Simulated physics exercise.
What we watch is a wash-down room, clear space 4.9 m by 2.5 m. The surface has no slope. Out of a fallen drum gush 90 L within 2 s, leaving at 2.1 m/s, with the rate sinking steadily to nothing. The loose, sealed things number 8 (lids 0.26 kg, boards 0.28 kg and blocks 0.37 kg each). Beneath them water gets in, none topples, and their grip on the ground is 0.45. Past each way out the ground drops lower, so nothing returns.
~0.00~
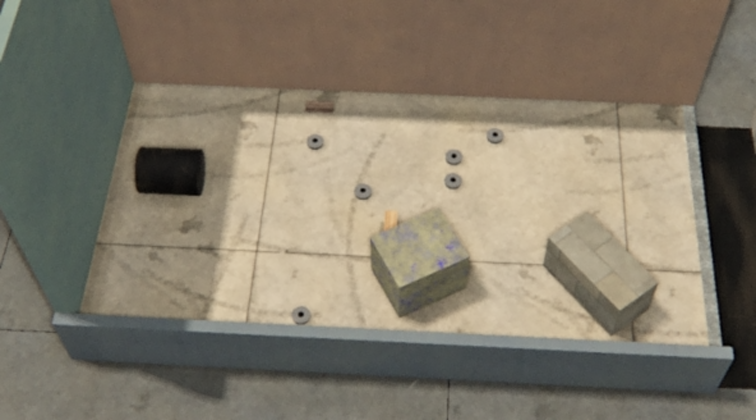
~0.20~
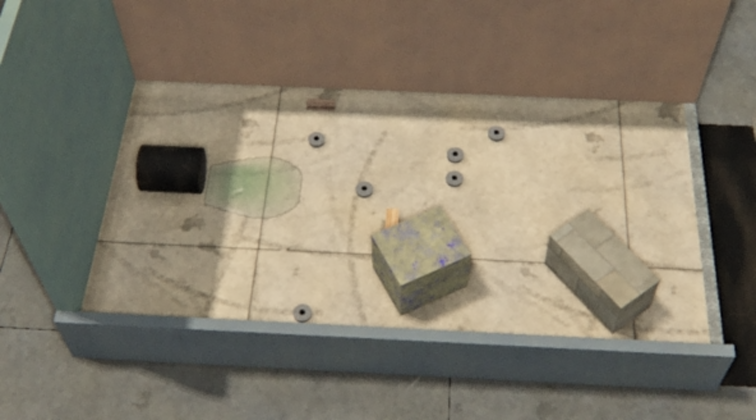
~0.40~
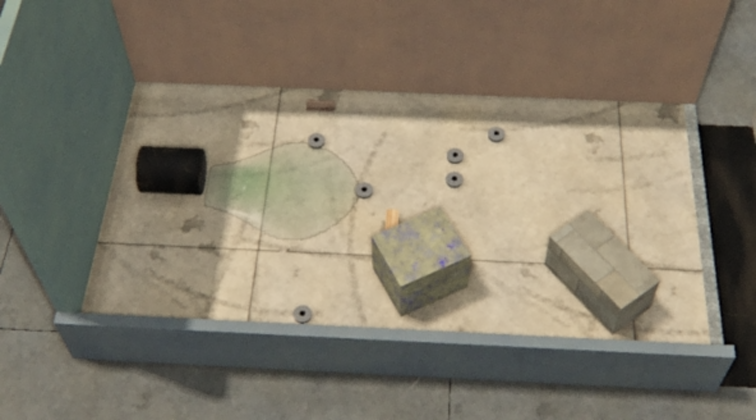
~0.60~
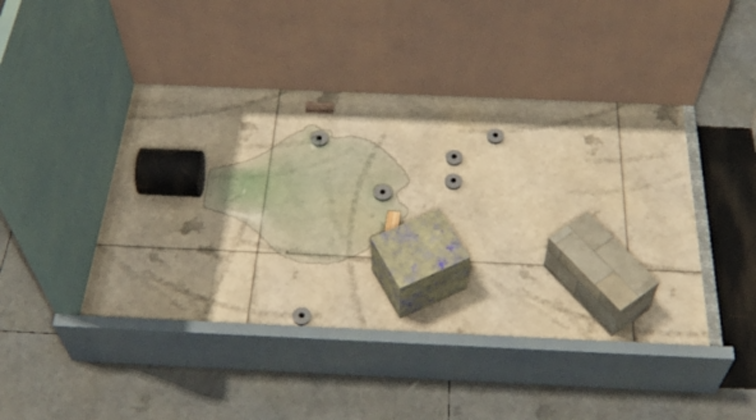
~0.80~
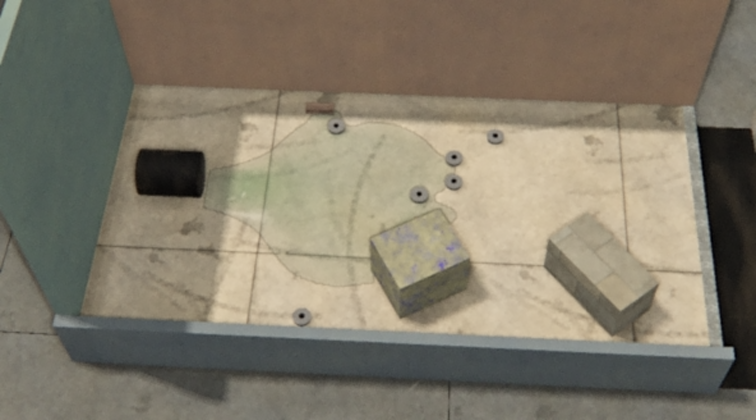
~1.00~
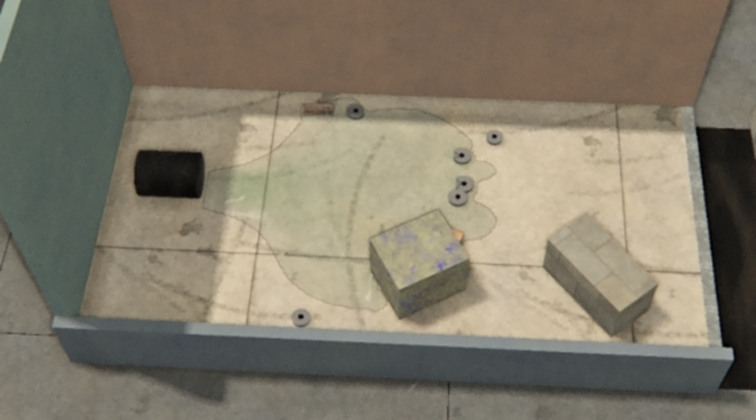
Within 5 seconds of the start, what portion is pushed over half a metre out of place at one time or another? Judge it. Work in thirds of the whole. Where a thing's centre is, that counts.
I reckon the two-thirds line is reached.
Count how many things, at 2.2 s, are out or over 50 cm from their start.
By that time the total stands at 6.
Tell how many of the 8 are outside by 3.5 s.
Result: 4.
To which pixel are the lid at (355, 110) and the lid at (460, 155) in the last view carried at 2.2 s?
First near (471, 109), second near (622, 140).
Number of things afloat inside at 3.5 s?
1 of them.
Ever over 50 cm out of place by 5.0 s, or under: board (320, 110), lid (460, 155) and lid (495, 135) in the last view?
Within the mark, beyond the mark, beyond the mark.
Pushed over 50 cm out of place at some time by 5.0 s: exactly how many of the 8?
It comes to 6 of them.
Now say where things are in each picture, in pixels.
The first picture shows a lid at (363, 191) rests on the ground; a lid at (315, 141) rests on the ground; 0.0 m2 under water; 0 of 8 have shifted.
The second picture shows a lid at (364, 189), on the bottom; a lid at (316, 139) rests on the ground; 0.4 m2 under water; 0 of 8 have shifted.
The third picture shows a lid at (364, 190), on the bottom; a lid at (316, 140), on the bottom; 0.8 m2 under water; 0 of 8 have shifted.
The fourth picture shows a lid at (383, 192), on the bottom, 16 cm from its start; a lid at (319, 138) rests on the ground, 5 cm from its start; water covers 1.5 m2; 2 of 8 have shifted.
The fifth picture shows a lid at (419, 194), afloat, 47 cm from its start; a lid at (336, 126) rests on the ground, 25 cm from its start; water covers 2.3 m2; 3 of 8 have shifted.
The sixth picture shows a lid at (458, 197) floats, 80 cm from its start; a lid at (356, 111), on the bottom, 50 cm from its start; water covers 2.9 m2; 5 of 8 have shifted.
After 1.4 s 4 of 8 are over 50 cm from their spots; 2 afloat.
After 2.2 s 6 of 8 are over 50 cm from their spots; 3 afloat.
After 3.5 s 6 of 8 are over 50 cm from their spots; 1 afloat.
After 5.0 s 6 of 8 are over 50 cm from their spots, and 6 have been at some point; 0 afloat.
